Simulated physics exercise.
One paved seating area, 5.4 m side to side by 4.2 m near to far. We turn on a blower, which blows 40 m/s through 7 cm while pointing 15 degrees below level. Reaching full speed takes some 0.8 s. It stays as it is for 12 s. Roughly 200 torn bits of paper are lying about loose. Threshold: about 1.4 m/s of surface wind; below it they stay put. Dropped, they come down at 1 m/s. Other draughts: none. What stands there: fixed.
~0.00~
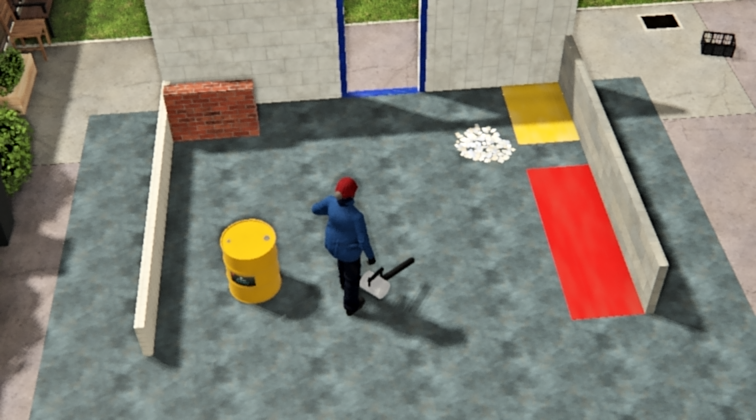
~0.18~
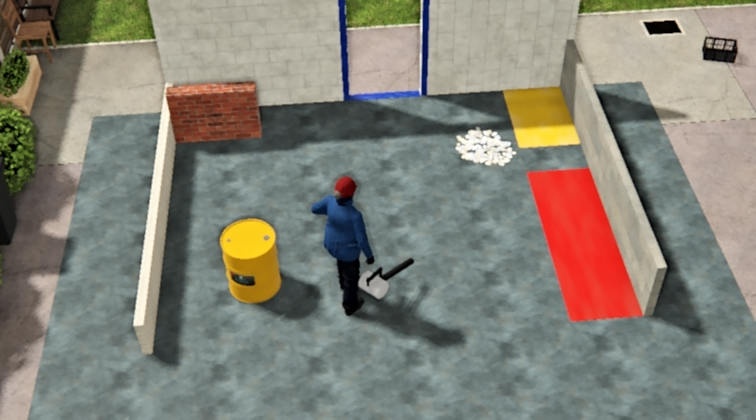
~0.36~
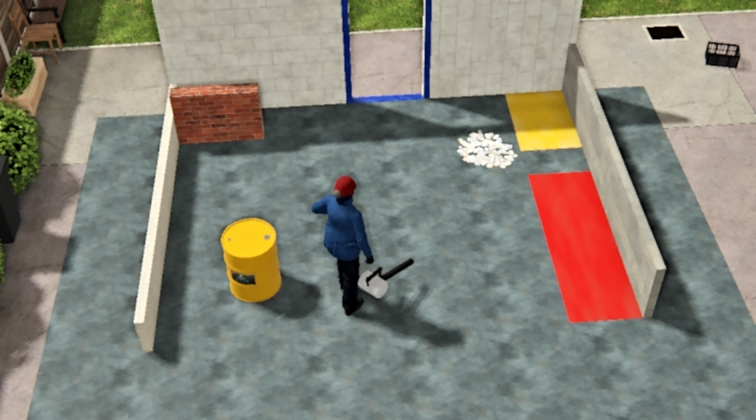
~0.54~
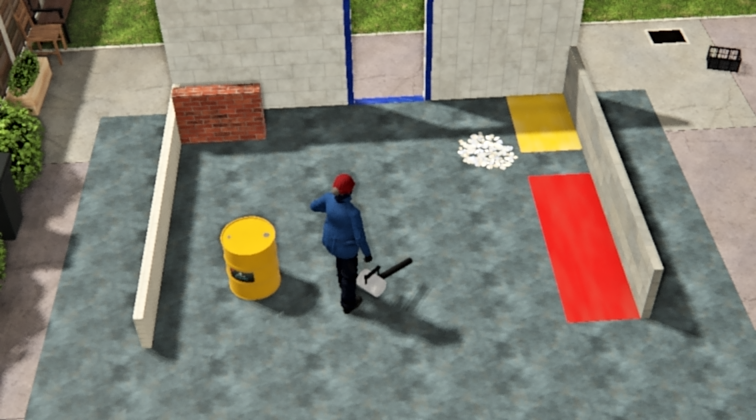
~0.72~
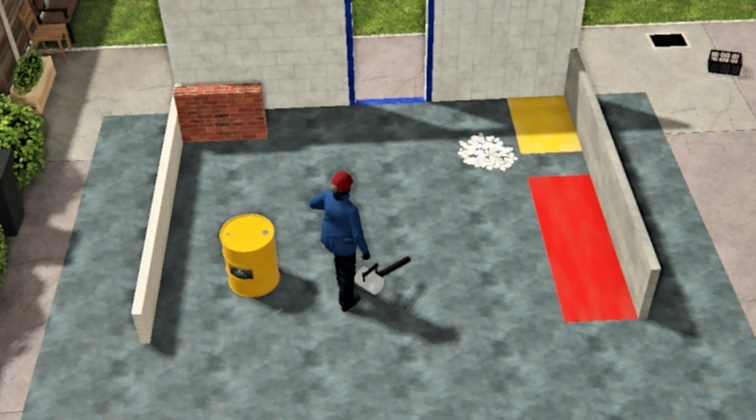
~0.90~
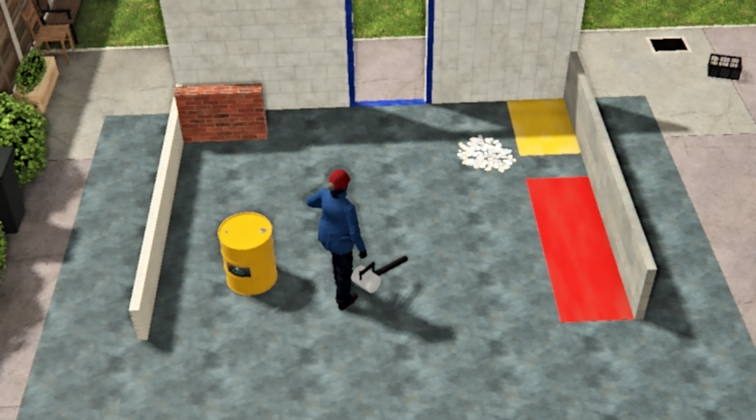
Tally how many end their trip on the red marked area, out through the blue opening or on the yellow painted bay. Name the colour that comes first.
My answer: Yellow.
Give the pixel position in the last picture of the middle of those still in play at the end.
I'd put it close to (506, 100) in the last view.
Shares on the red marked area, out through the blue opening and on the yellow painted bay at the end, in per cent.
I'd put it at around 0 % for red, 0 % for blue and 50 % for yellow.
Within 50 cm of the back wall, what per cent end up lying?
100 %.
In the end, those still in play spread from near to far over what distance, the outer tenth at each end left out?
0.0 m or thereabouts.
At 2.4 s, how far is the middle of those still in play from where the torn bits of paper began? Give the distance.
Around 1.2 m away.
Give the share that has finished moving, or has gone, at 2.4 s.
Estimated share: Near 5 %.
After 2.4 s, 57 % are on the yellow painted bay, 0 % out through the blue opening and 0 % on the red marked area; the middle of those still in play is near (519, 105); 7 % have settled or left.
After 3.8 s, 60 % are on the yellow painted bay, 0 % out through the blue opening and 0 % on the red marked area; the middle of those still in play is near (516, 101); 36 % have settled or left.
After 6.6 s, 58 % are on the yellow painted bay, 0 % out through the blue opening and 0 % on the red marked area; the middle of those still in play is near (511, 101); 52 % have settled or left.
After 12.0 s, at the end, 50 % are on the yellow painted bay, 0 % out through the blue opening and 0 % on the red marked area; the middle of those still in play is near (506, 100).
